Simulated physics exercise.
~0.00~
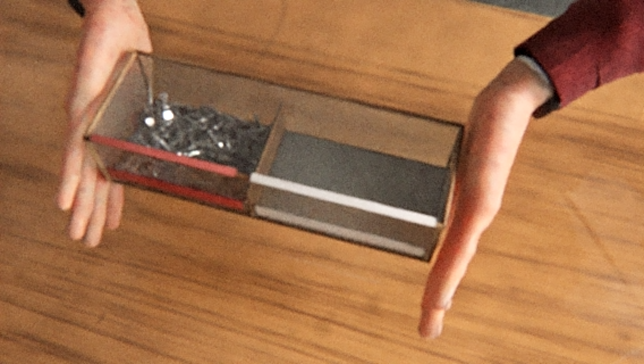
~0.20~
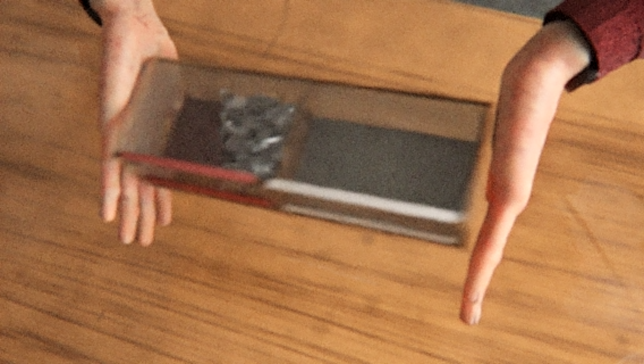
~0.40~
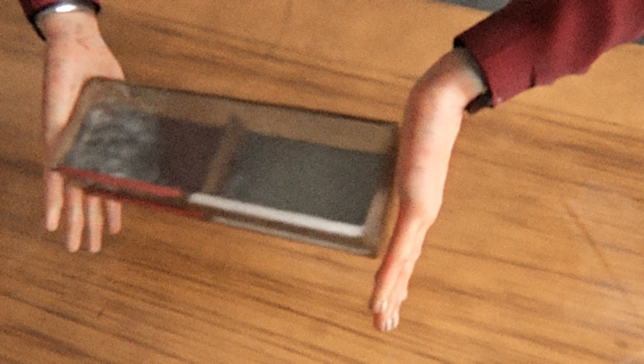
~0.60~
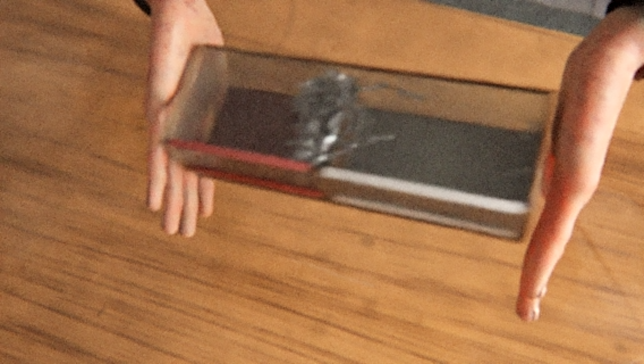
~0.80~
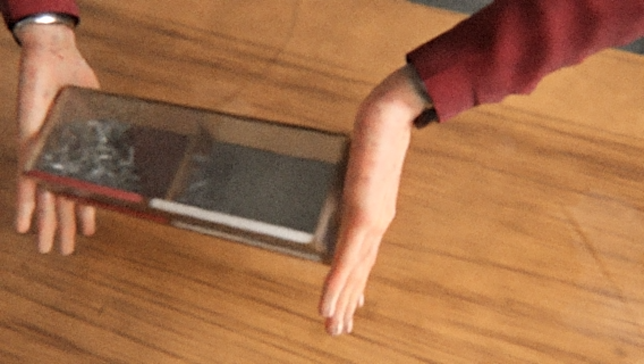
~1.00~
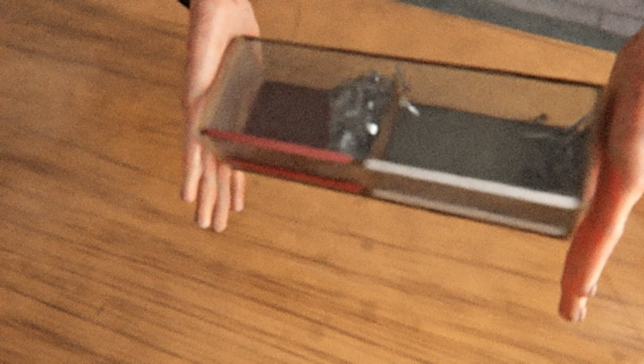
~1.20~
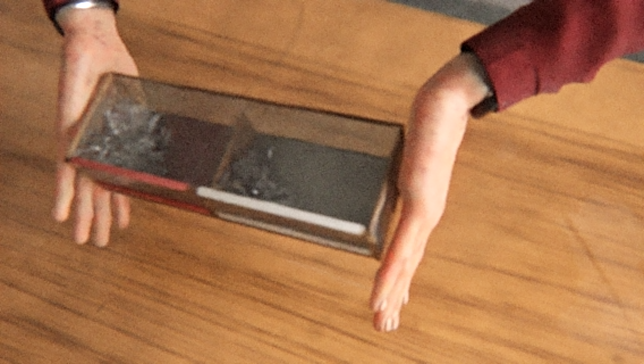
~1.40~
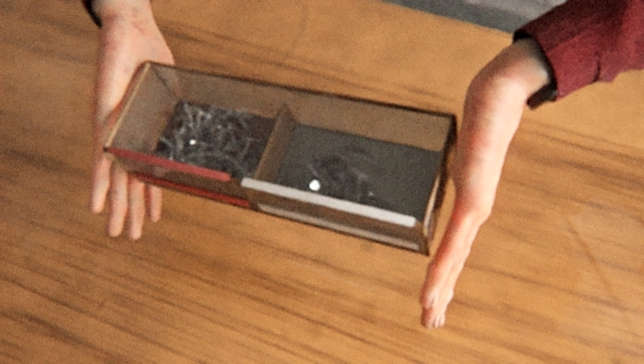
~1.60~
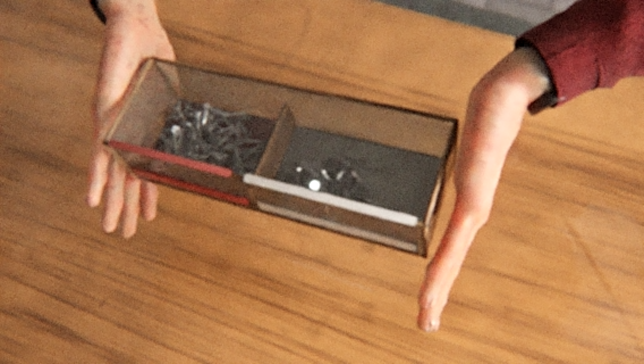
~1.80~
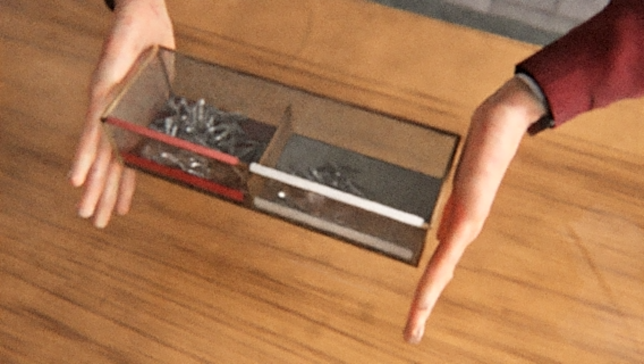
To begin with, two hands hold a clear, shallow box above a wooden table, with a heap of small steel screws in the red-edged left section and the white-edged right section empty. The hands shake the box right and left several times, tipping it slightly. The screws slide in a clump toward the divider and back, and some spill over into the right section. The shaking then dies down and the box pauses, still tilted, before being eased back toward level. It ends with most screws on the red side and a smaller cluster on the white side.
